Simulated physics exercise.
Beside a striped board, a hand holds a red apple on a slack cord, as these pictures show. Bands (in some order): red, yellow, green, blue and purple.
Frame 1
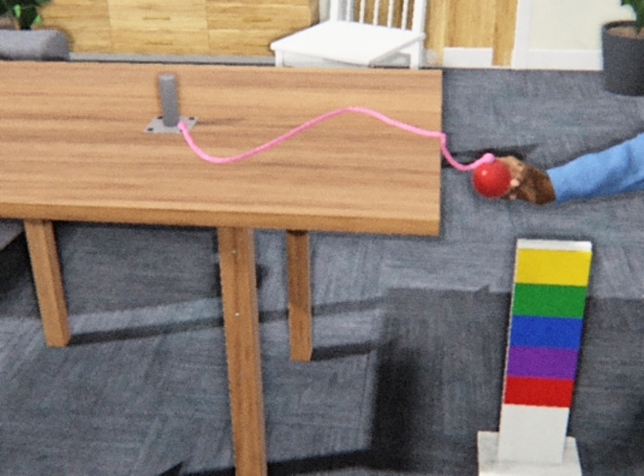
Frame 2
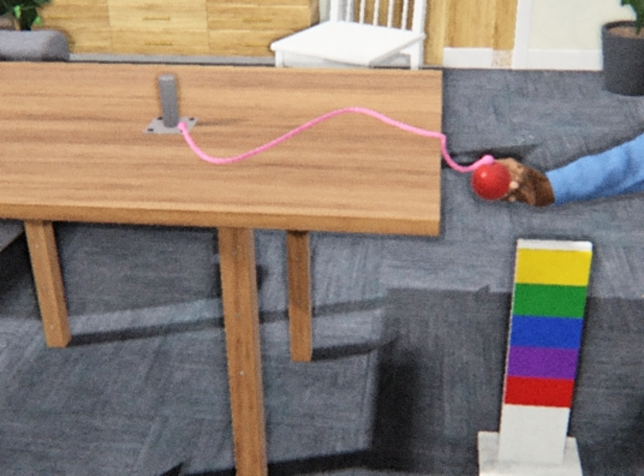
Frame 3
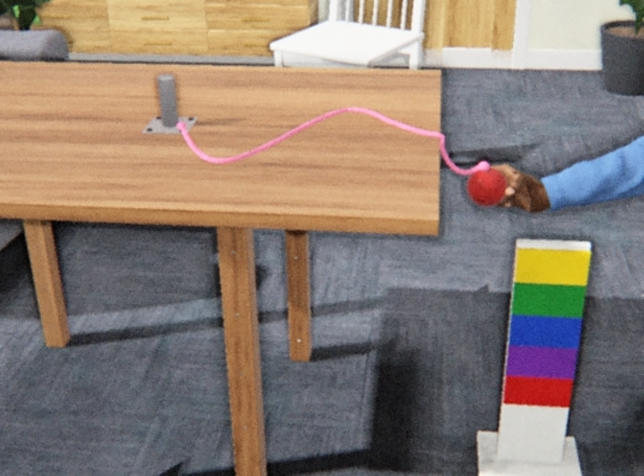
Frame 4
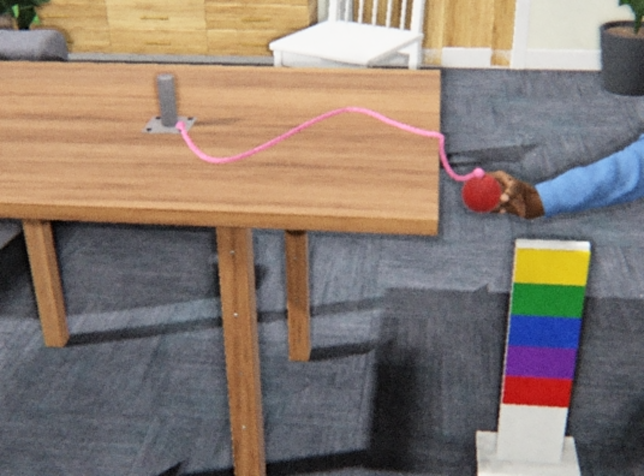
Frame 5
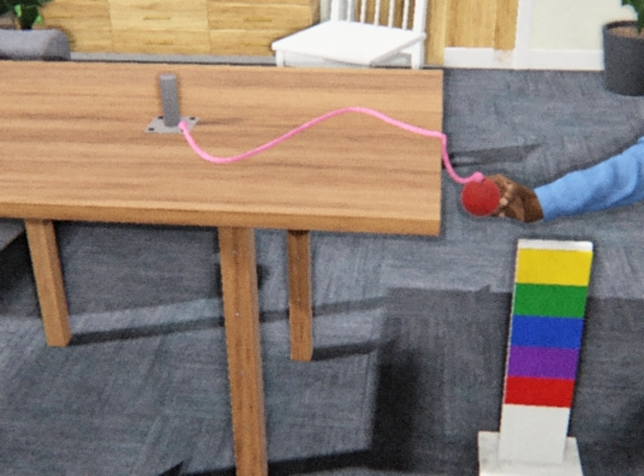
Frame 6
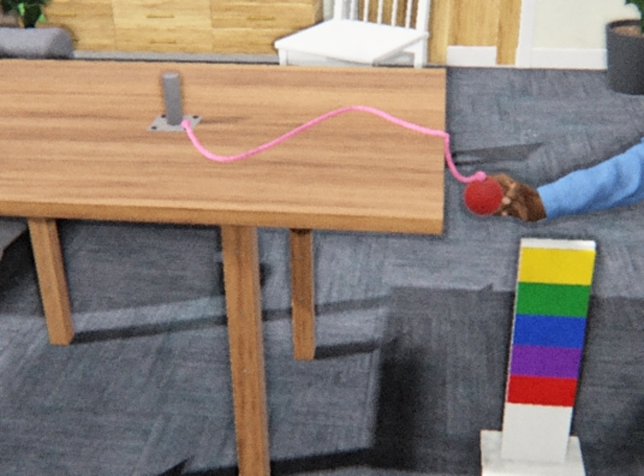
A hand holding a red ball on a slack pink cord shifts slightly down and left beside a wooden table, then stays nearly still, while the cord lies curved across the tabletop from a metal post near a striped board.
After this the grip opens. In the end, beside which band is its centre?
Beside purple.
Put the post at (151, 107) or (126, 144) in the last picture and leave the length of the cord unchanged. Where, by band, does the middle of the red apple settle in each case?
First try: Blue; second try: Blue.
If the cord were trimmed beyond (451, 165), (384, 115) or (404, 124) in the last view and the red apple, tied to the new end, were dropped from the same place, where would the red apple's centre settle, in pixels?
Estimated positions in order: (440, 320); (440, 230); (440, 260).
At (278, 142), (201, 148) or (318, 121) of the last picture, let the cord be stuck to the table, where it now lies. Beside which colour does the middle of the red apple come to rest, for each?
In order: Green; blue; yellow.
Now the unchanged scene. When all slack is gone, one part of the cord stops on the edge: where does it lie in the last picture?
It's near (328, 116) in the last picture.
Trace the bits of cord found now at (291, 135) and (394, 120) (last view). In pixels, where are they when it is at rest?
(378, 139) for the first, (441, 233) for the second.
Soon after, apple near (423, 346); level with purple.
Then, apple near (445, 362); level with purple.
At rest, apple near (432, 363); level with purple. Its middle rests at the purple band.
